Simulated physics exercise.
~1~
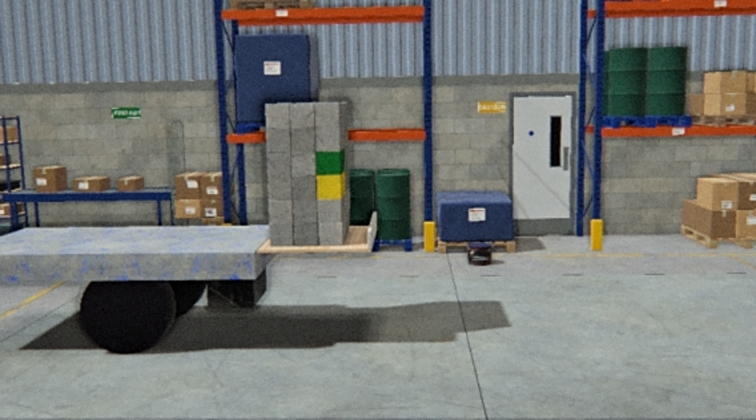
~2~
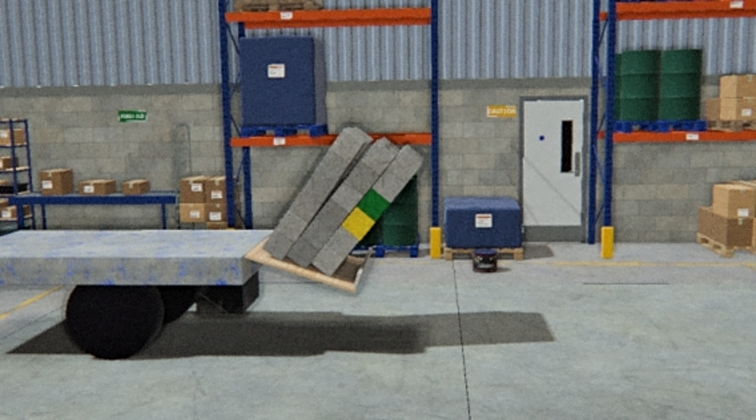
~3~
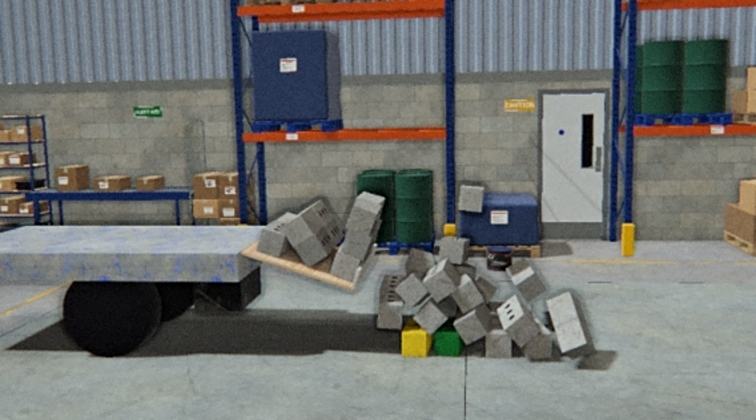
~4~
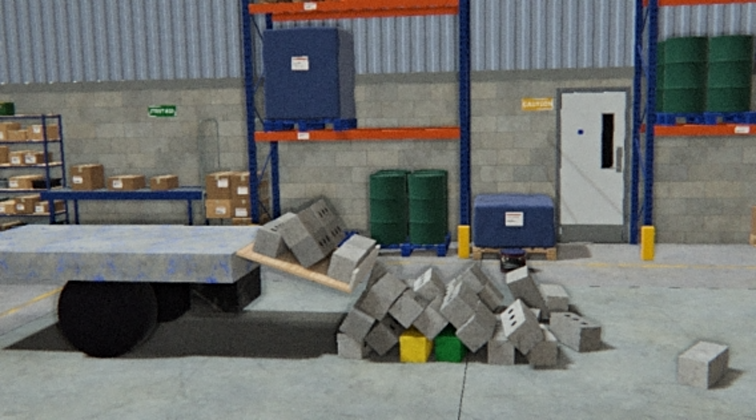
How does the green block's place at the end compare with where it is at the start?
At the start it sits in the upright stack on the platform, just above the yellow block. At the end it lies lower and farther right, on the floor at the front of the heap, just right of the yellow block.
